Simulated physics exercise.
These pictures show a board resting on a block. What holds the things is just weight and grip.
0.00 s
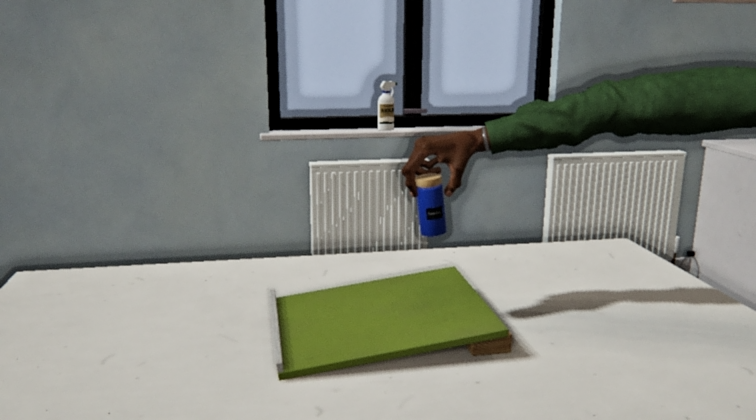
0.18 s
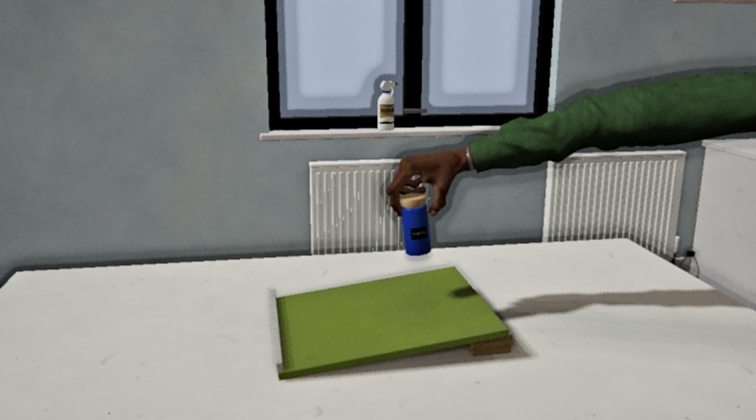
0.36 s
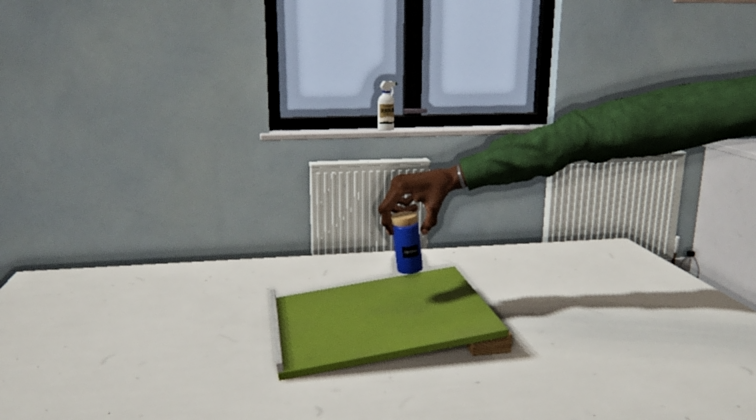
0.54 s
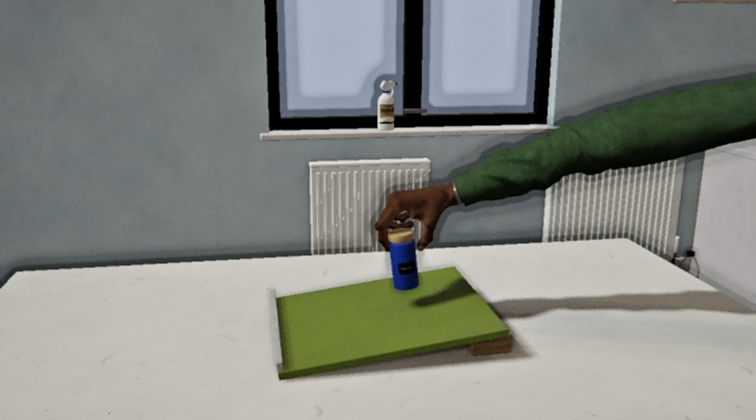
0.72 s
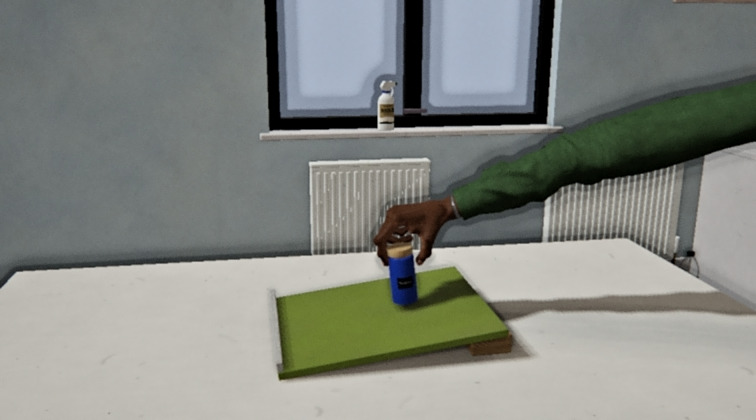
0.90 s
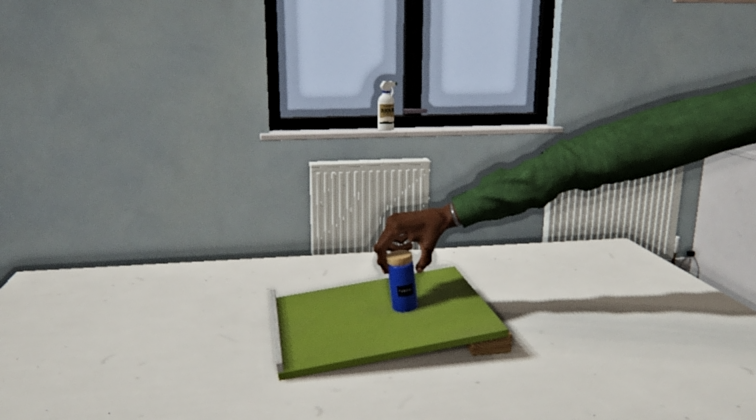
A dark-skinned hand in a green sleeve, reaching in from the right, holds a blue shaker with a tan lid above a white table, seen from slightly above in a grey-walled room. A green board slopes down to the left from a brown block, with radiators and a small bottle on the windowsill behind. The hand lowers the shaker leftward, then down onto the board, while the view stays still.
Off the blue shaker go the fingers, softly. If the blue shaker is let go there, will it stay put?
So it just sticks, no fuss.
After 1.10 s, nothing has stirred.
After 1.40 s, blue shaker resting near (402, 281).
At rest (1.9 s), it is in place. Seen from the same camera at the end, blue shaker near (402, 281). The blue shaker stays where it is put.
